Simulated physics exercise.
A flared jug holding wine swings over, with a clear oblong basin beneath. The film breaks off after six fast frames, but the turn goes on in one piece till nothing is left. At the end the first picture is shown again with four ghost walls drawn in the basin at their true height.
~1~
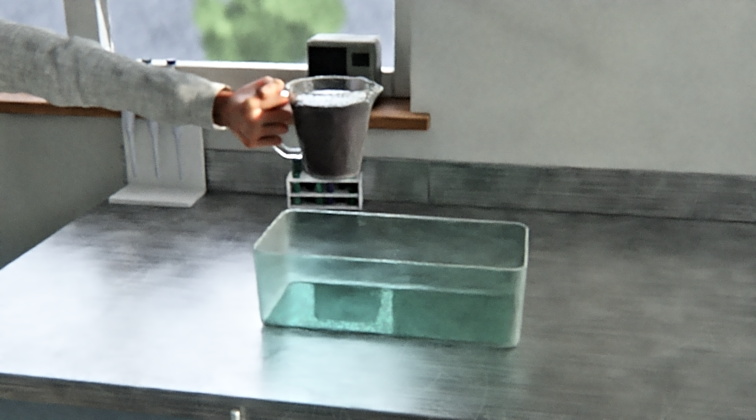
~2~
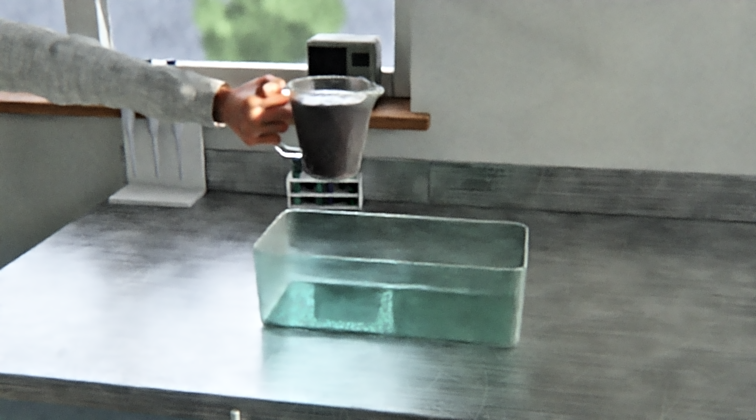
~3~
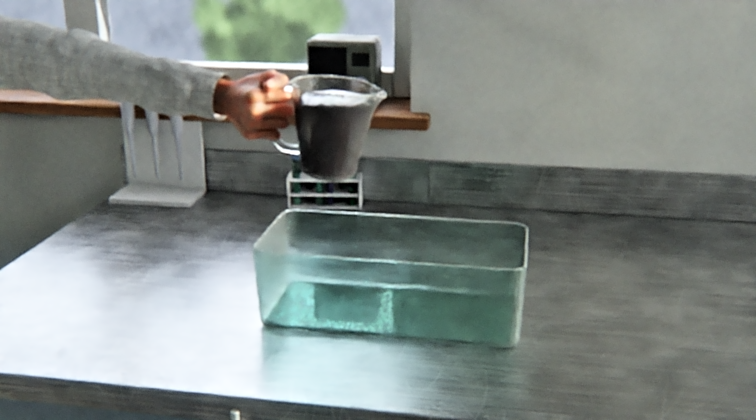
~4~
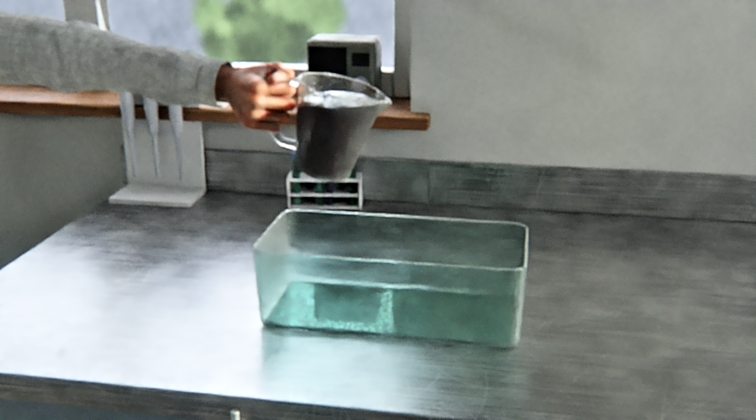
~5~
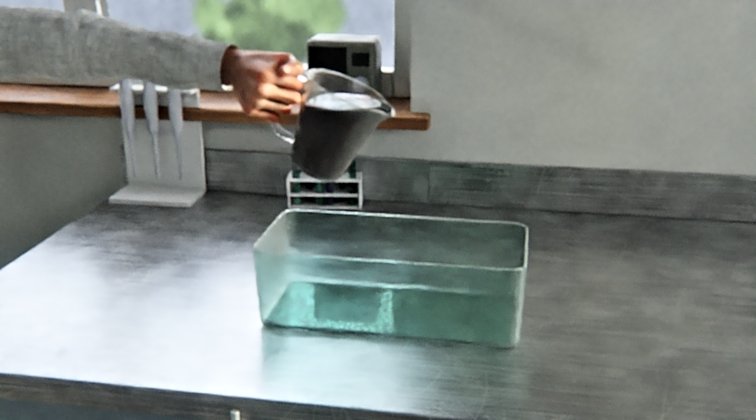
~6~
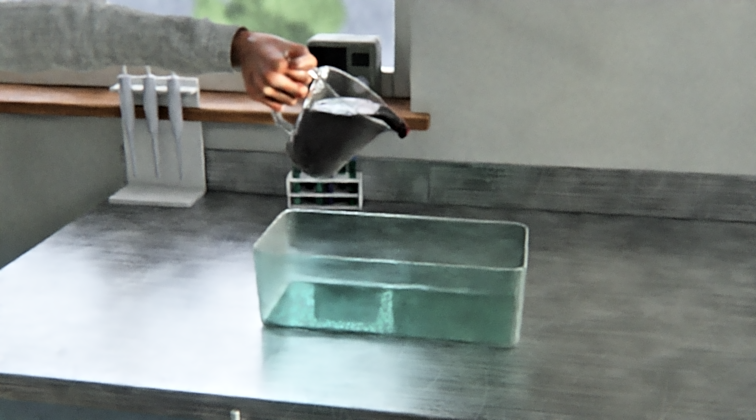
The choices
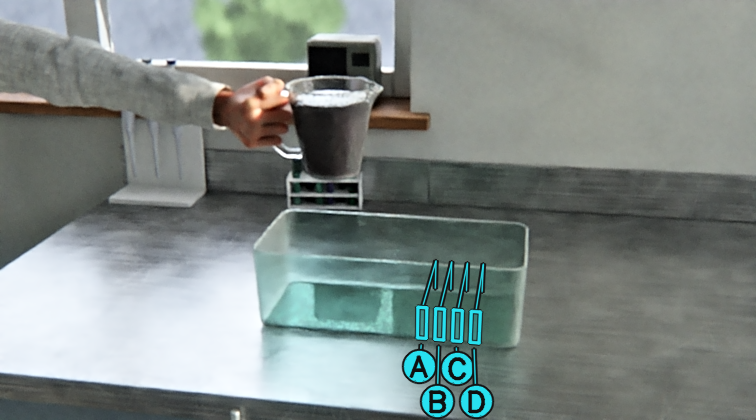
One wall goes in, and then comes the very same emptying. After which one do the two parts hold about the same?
I would pick place A.
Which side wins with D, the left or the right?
The left one.
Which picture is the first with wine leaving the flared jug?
Picture 6.
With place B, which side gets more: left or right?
The left one.
On the marked copy, A at (421, 344); B at (438, 346); C at (456, 347); D at (474, 349).
With A, about 53 % ends left of the wall and 46 % right of it.
With B, about 78 % ends left of the wall and 19 % right of it; 3 % is lost outside.
With C, about 91 % ends left of the wall and 4 % right of it; 5 % is lost outside.
With D, about 94 % ends left of the wall and 4 % right of it.
